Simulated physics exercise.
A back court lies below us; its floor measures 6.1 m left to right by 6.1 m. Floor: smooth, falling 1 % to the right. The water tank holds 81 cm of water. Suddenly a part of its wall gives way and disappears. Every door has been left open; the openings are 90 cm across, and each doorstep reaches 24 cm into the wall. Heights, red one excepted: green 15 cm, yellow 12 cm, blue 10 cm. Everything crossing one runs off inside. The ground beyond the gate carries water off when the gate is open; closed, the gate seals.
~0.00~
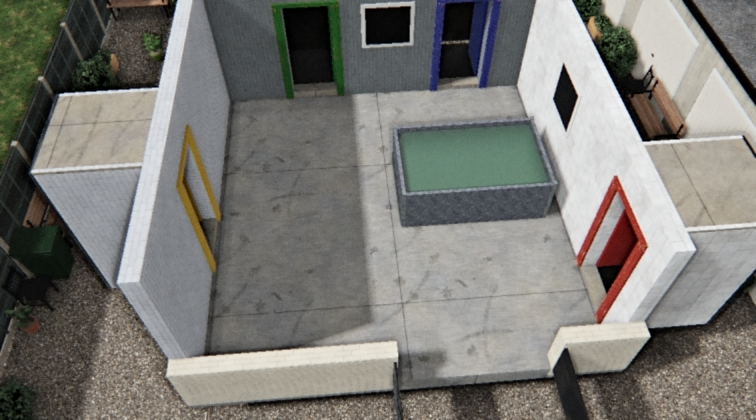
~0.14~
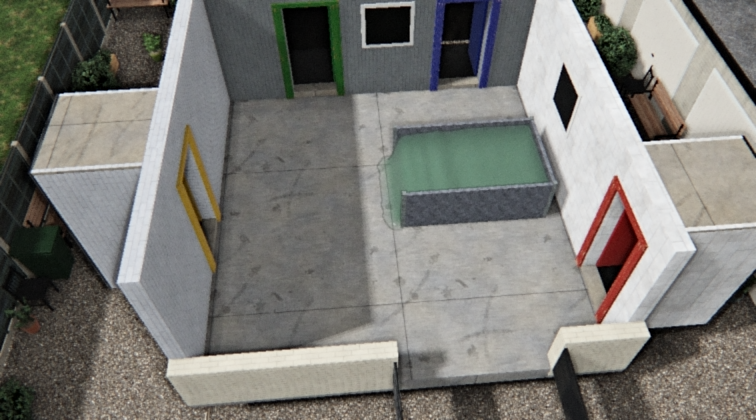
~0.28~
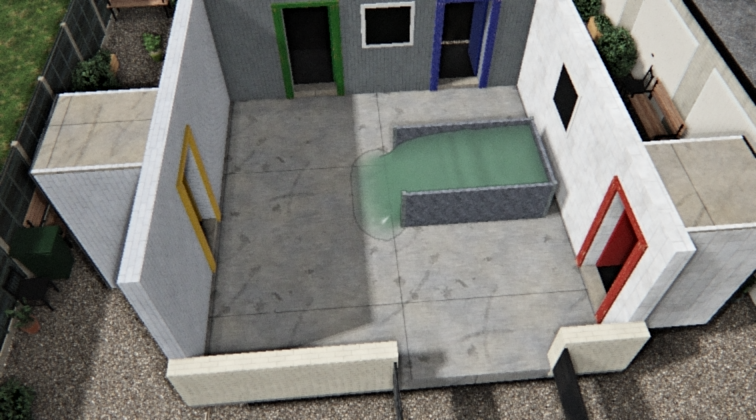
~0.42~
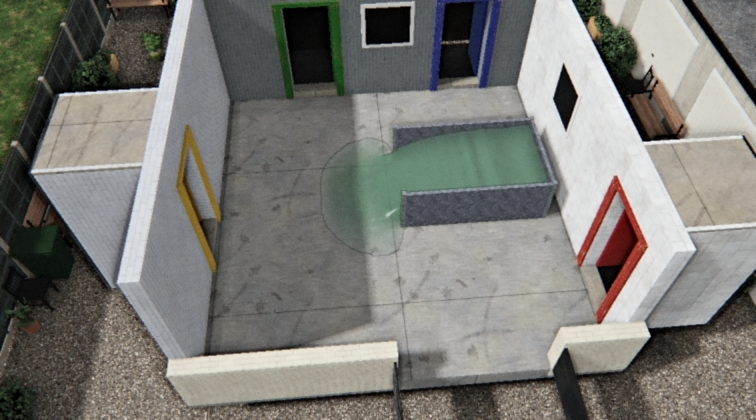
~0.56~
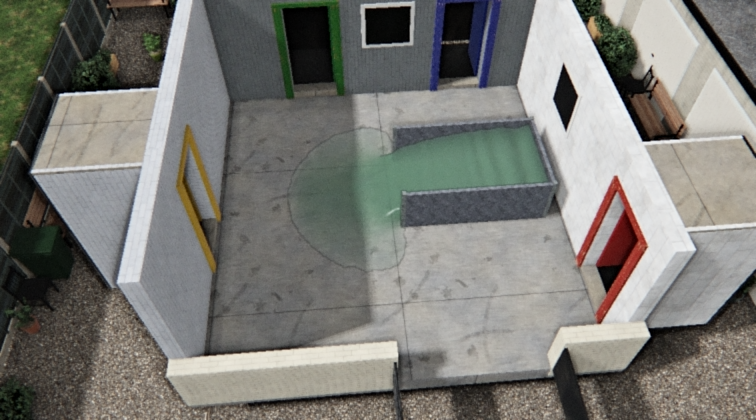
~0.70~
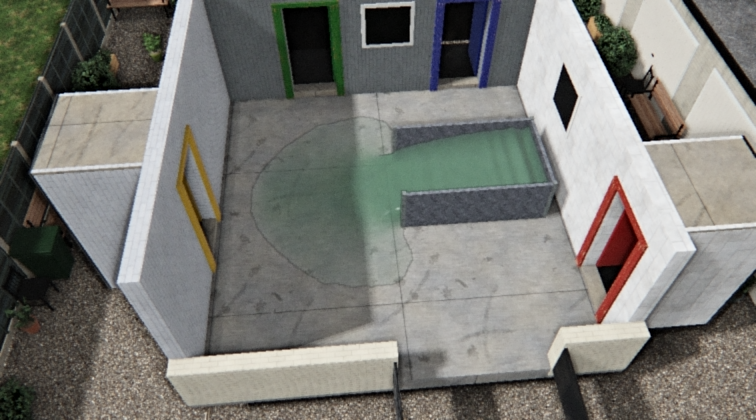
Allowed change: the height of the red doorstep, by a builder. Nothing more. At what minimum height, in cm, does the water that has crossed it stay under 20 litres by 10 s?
From about 10.5 cm.
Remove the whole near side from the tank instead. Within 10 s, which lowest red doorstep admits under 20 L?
Required height: Approx. 25 cm.
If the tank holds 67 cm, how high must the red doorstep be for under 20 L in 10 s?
The step needs to be some 7.5 cm.
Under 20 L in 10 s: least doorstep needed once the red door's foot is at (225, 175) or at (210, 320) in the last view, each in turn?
You'd want about 28 cm there first, then about 15 cm.
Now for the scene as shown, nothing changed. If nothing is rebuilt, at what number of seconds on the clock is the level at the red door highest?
I'd guess close to 8.0 seconds.
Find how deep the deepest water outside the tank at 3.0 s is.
Max depth: Near 36 cm.
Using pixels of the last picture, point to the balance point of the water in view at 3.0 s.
I'd say around (323, 199).
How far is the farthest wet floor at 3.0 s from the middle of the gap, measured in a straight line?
Roughly 4.6 metres.
After 1.4 s water covers 45 % of the floor, deepest (34 cm) near (221, 199); it has not reached the red door.
After 3.0 s water covers 50 % of the floor, deepest (36 cm) near (204, 369); it has not reached the red door.
After 10.0 s water covers 100 % of the floor, deepest (14 cm) near (596, 338); 13 cm at the red door, 71 litres in over its 7 cm doorstep.
At the red door as built, the water arrived by 5.2 s and peaked near 14 cm at 8.2 s.
Run again over the same 10 s with other heights there, 36 litres in over 9 cm, 6 litres over 12 cm. The limit of 20 litres is kept from about 10.5 cm up.
